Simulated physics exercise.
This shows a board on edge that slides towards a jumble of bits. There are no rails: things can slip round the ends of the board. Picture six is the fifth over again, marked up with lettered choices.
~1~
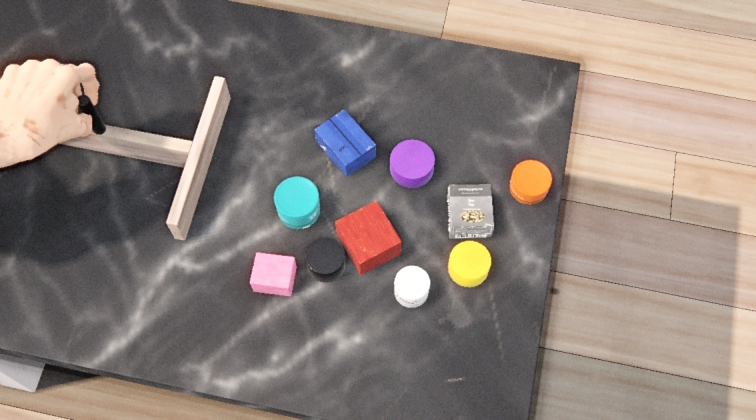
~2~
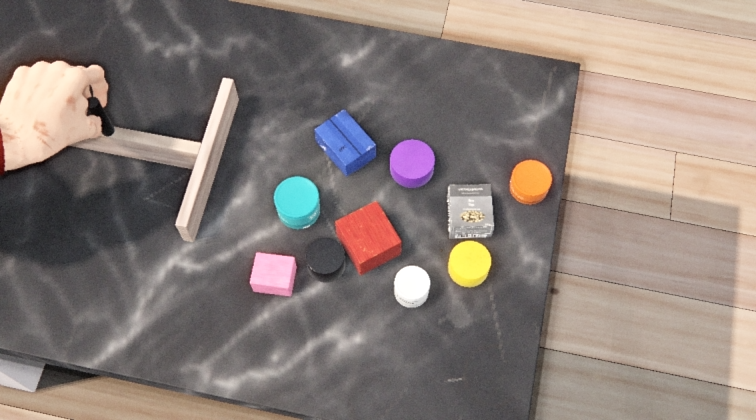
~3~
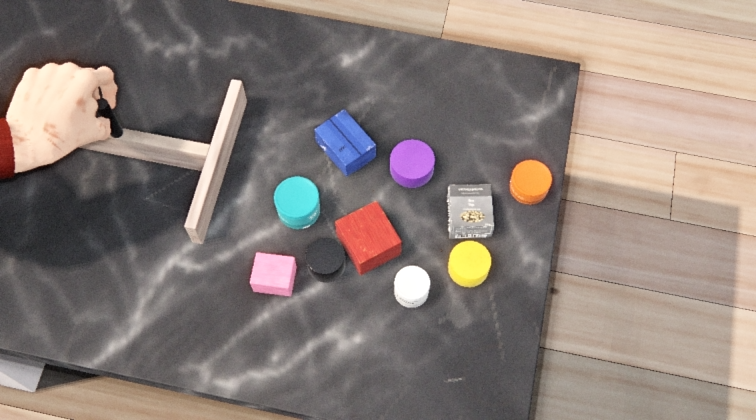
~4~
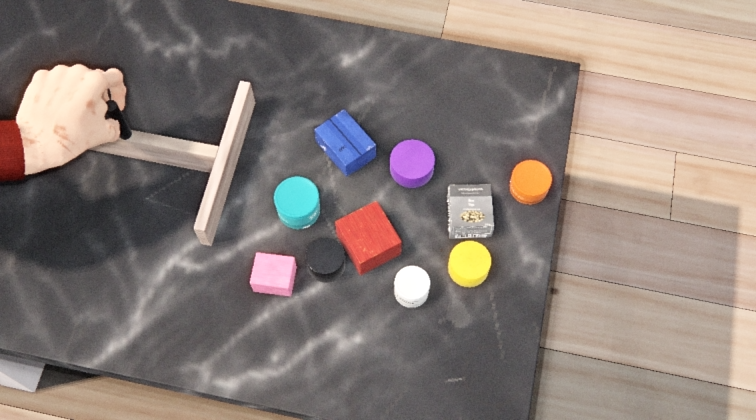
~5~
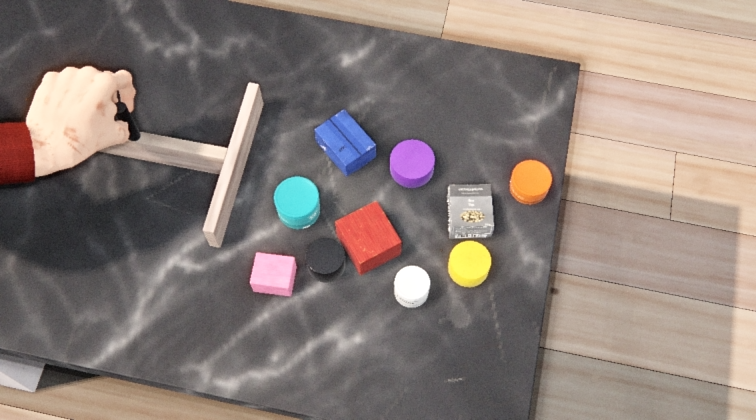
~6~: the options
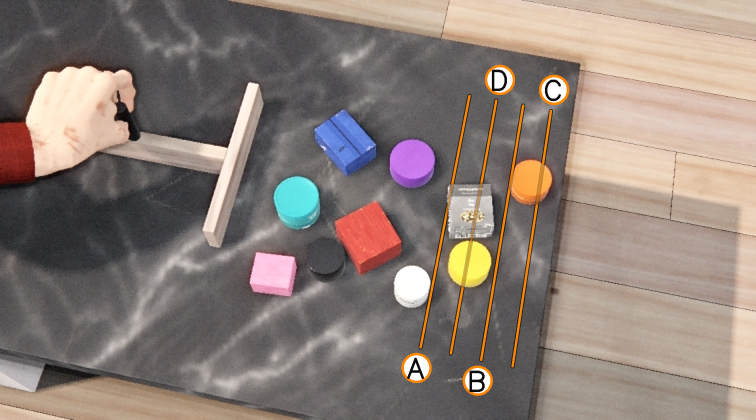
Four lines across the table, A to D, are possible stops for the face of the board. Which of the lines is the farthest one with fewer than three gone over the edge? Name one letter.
The farthest such stop is D.
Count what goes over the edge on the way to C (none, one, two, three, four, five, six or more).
By then, six or more.
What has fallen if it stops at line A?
The orange tub.
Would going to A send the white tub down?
By then, no.
On the marked copy, A at (447, 214); B at (503, 225); C at (533, 231); D at (475, 219).
With D. Early on, board (318, 171); purple pot (419, 166); blue box (367, 148).
Further on, board (405, 188); yellow pot (500, 267); purple pot (493, 172).
At the end, board (473, 201); orange tub over the edge; yellow pot over the edge; two fallen.
As for the rest, A is within the limit but short; B drops four; C drops seven.
